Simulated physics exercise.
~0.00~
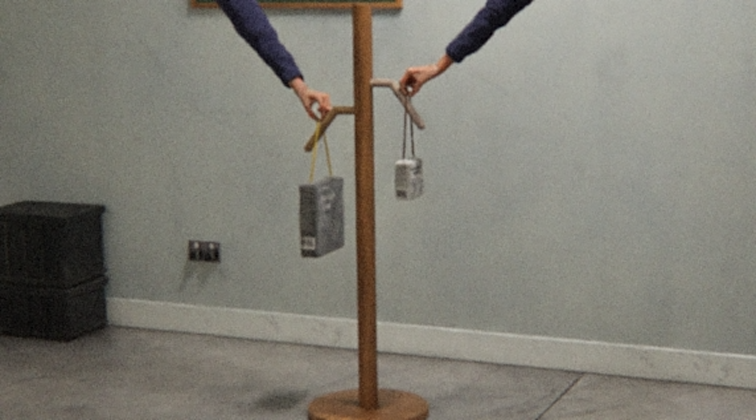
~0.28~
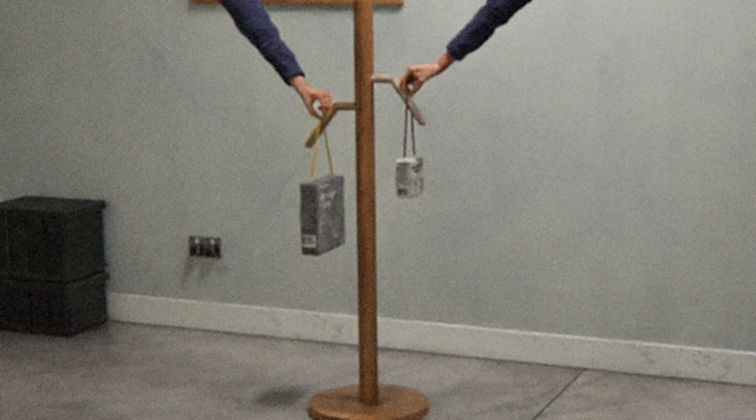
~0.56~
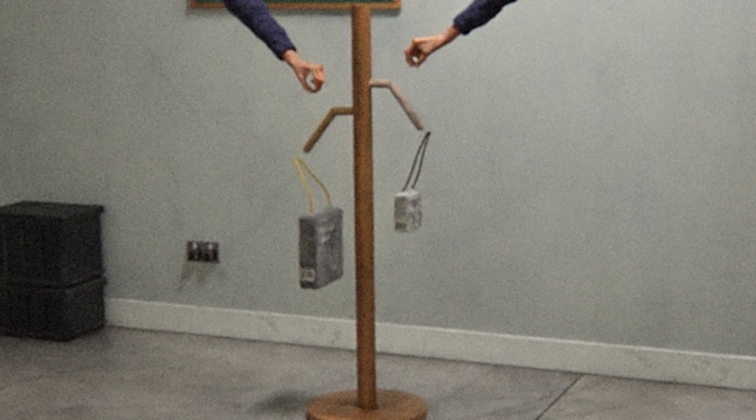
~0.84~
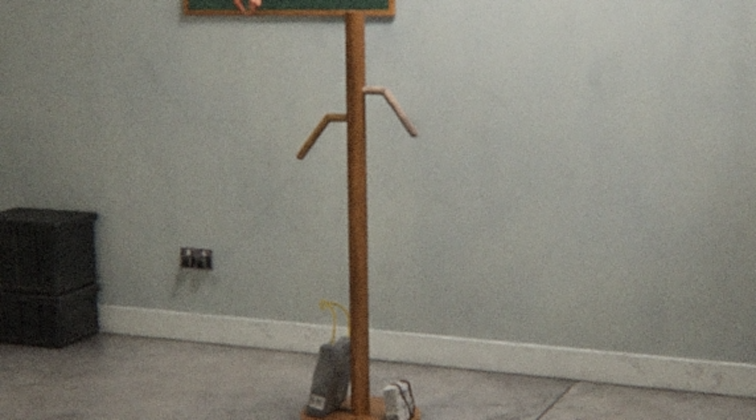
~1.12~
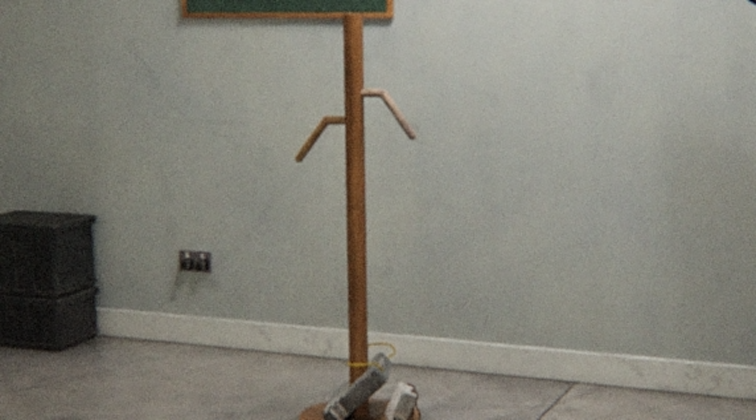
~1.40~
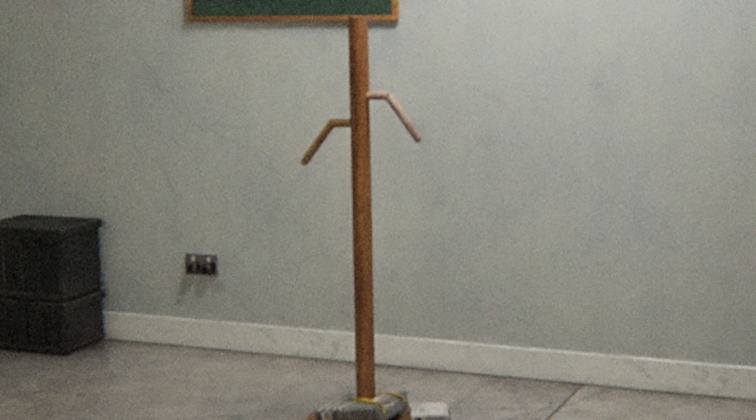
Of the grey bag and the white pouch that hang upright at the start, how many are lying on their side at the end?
Two of them are. The grey bag and the white pouch both fall from the pegs and end up lying on their sides at the foot of the stand.
